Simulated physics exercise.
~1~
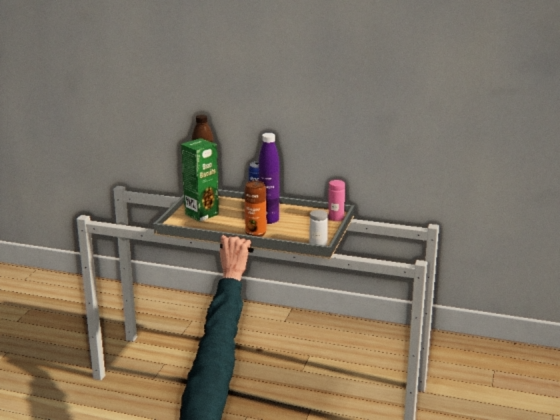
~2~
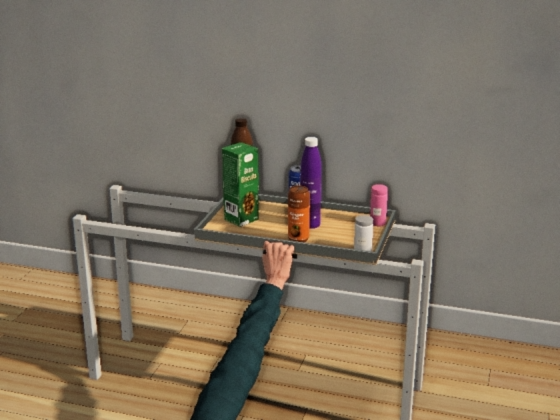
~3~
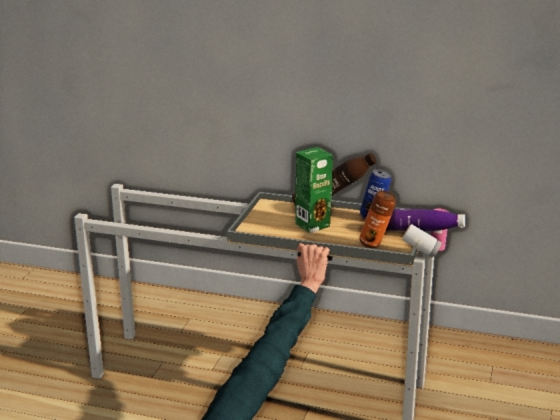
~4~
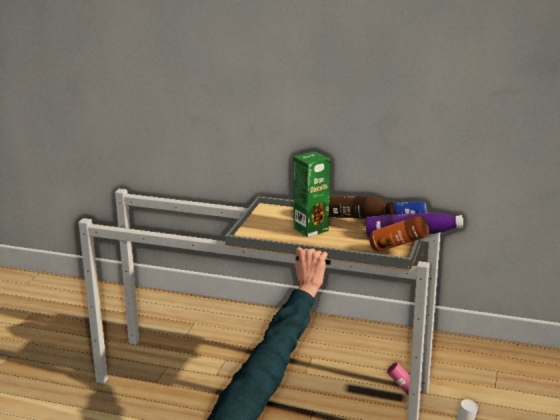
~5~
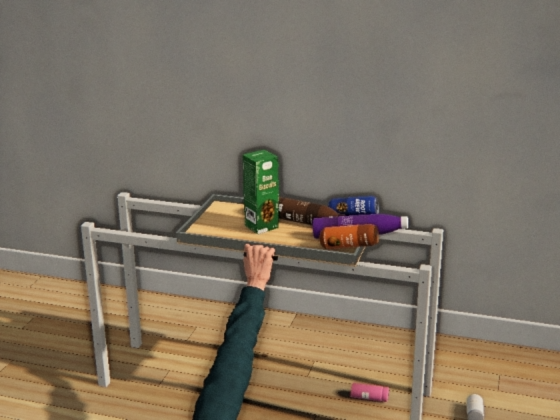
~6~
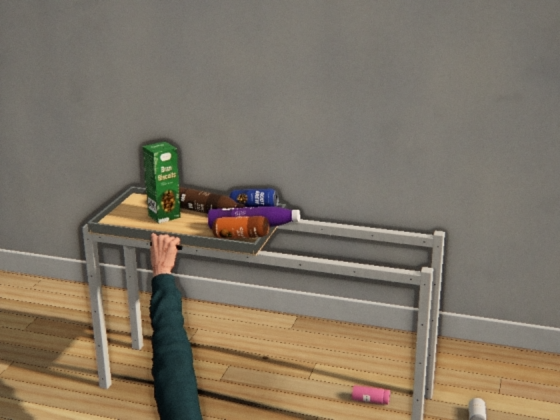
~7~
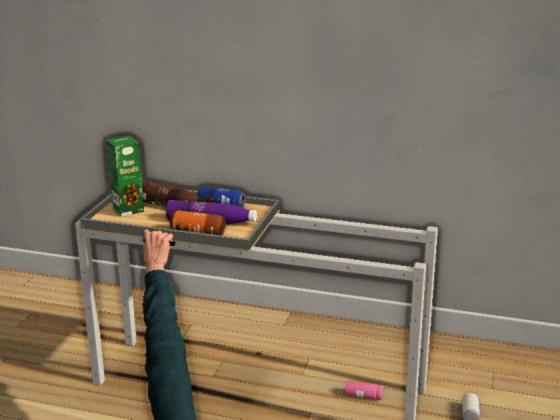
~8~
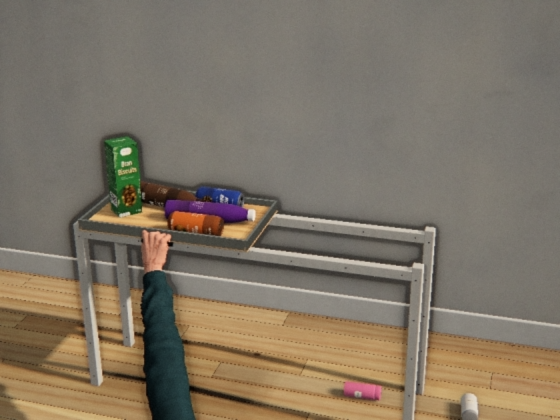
A hand in a dark teal sleeve grips the front of a rimmed wooden tray on a grey metal frame, seen from slightly above against a grey wall and wood floor. On it stand a green carton, brown, purple and blue containers, an orange can, and small pink and white shakers. The hand pushes the tray right, and at the end everything but the carton topples. Both shakers drop to the floor. The hand then shoves the tray to the left end, where the carton still stands beside the four fallen containers.
